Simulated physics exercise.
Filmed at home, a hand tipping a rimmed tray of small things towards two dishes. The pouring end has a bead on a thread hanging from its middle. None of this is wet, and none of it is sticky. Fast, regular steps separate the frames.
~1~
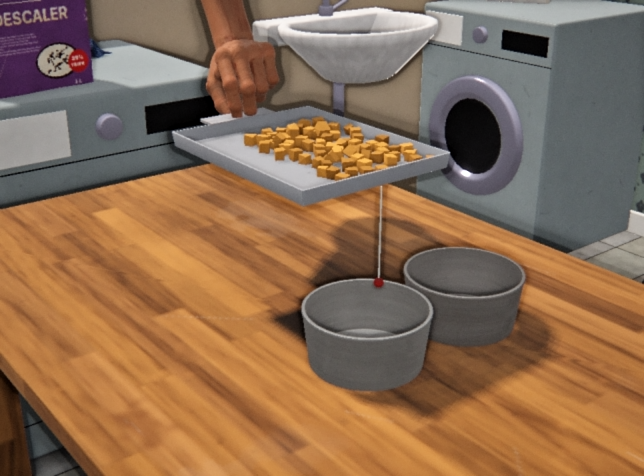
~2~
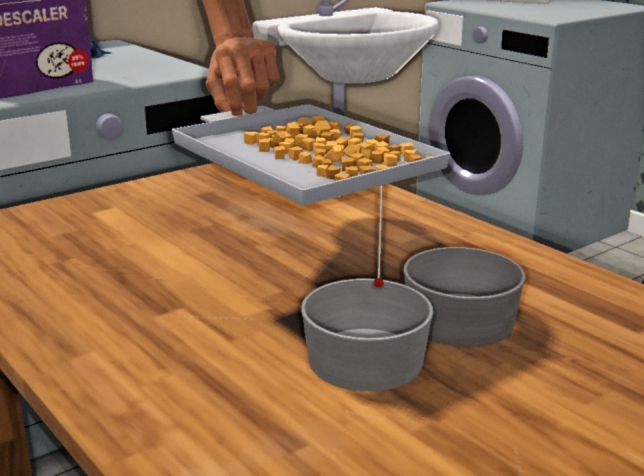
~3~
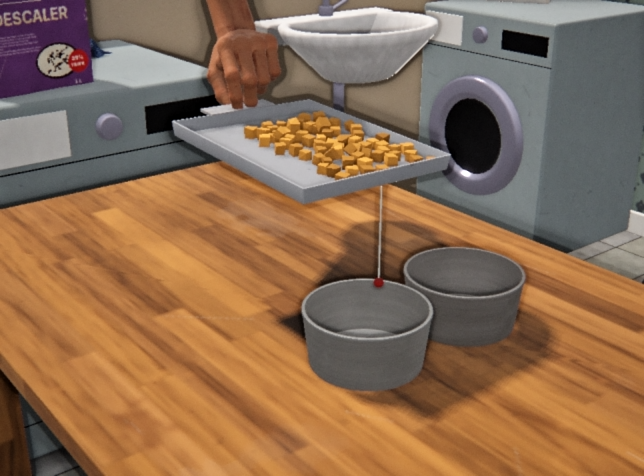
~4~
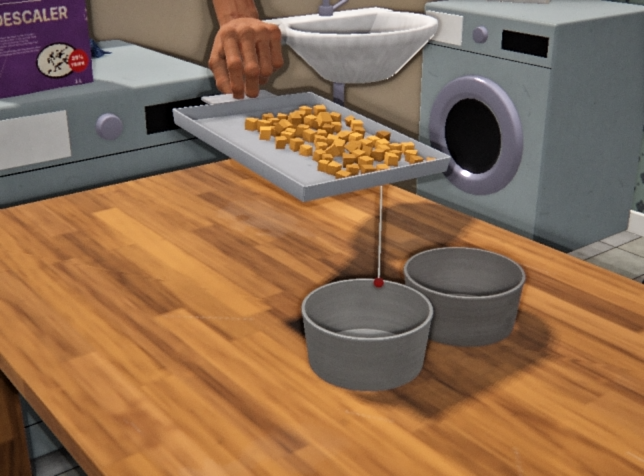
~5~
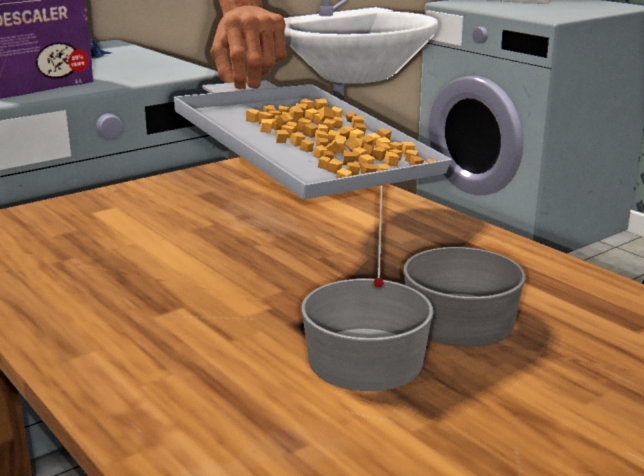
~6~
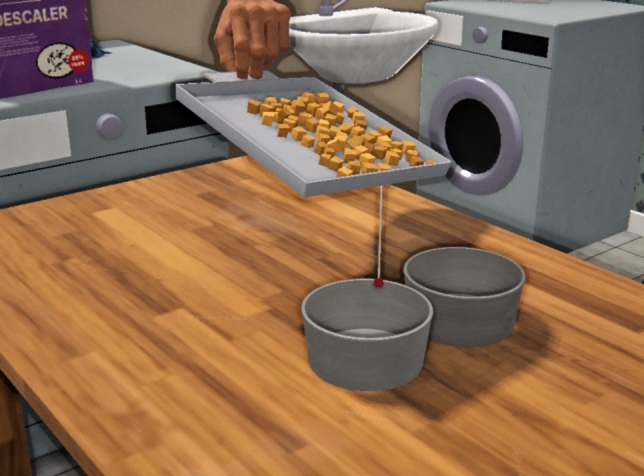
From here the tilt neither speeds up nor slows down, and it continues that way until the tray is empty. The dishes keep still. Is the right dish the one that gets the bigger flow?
Yes.
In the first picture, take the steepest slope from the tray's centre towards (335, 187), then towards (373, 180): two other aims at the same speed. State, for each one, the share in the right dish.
The first try yields 0 percent and the second 10 percent.
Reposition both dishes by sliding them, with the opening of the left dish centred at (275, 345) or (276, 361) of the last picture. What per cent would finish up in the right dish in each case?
The first position comes out at 20 per cent, the other at 20 per cent.
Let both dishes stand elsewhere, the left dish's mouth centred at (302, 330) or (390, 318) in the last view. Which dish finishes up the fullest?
The dish to the right at the first, the dish to the right at the second.
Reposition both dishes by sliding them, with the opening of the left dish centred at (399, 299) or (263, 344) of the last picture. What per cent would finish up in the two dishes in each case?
It comes to about 70 per cent the first time and about 10 per cent the second.
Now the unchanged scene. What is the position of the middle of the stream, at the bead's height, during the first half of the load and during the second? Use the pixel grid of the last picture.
First roughly (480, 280), then roughly (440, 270).
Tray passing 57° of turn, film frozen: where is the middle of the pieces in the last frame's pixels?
I'd mark the middle close to (392, 132).
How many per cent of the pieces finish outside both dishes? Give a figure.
Call it some 40 percent of the pieces.
Soon, tray tipped steeply; all on the tray.
A while on, tray tipped right over; nearly all on the tray; a stray few in the air.
Towards the end, tray tipped past a quarter turn; a small part in the left dish; about half in the right dish; about a third outside both.
Finally, tray tipped past a quarter turn; a small part in the left dish; about half in the right dish; about a third outside both.
